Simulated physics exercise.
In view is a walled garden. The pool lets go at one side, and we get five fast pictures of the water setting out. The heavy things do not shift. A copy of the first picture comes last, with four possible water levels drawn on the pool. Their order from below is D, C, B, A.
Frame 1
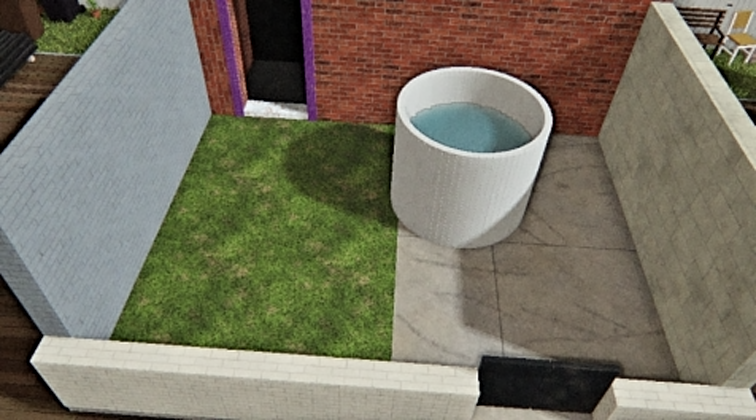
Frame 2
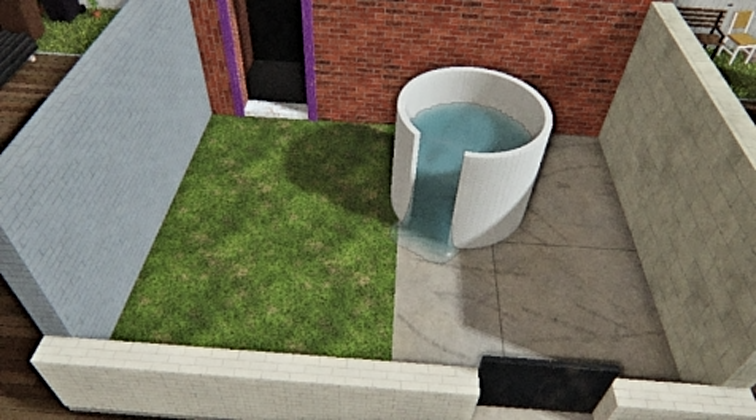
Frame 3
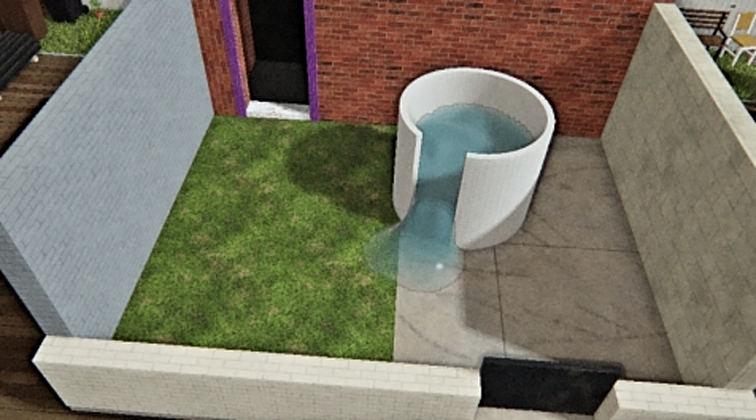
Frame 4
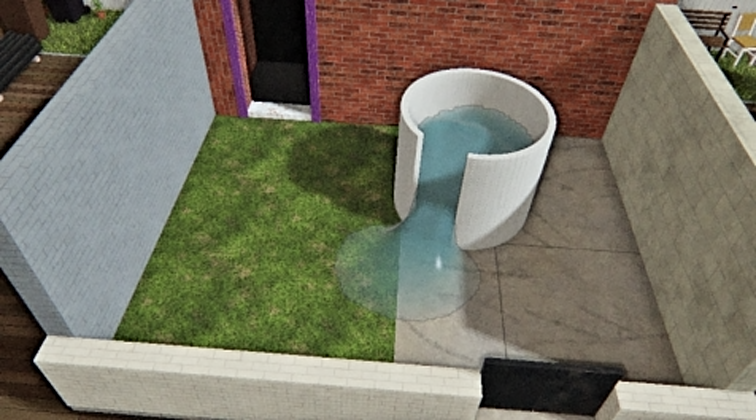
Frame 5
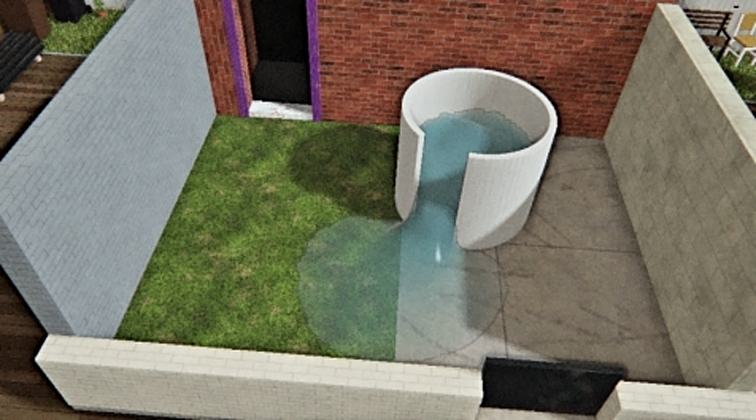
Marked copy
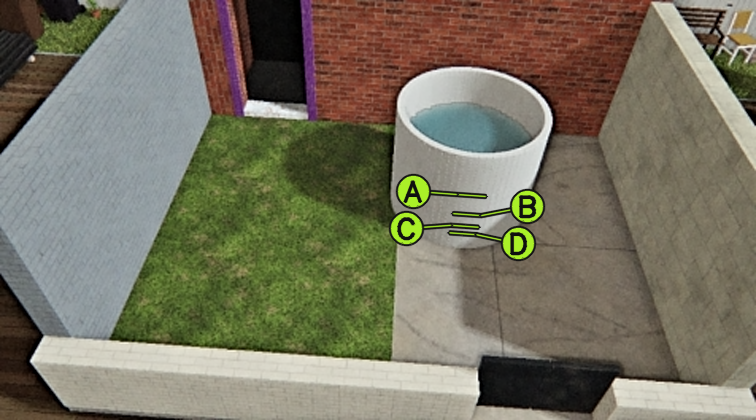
Water pouring through a gap opened in a round white pool, spreading over the grass and paving of a walled garden.
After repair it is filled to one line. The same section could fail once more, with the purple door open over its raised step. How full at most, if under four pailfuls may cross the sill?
Go for A.
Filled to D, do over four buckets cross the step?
No, that is safe.
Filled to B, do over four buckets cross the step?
No.
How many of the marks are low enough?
All of the four.
On the marked copy, A at (471, 195); B at (467, 214); C at (464, 226); D at (463, 233); from the bottom up D, C, B, A.
Choosing A, a splash gets over, under a bucket.
Choosing B, nothing gets over.
Choosing C, nothing gets over.
Choosing D, nothing gets over.
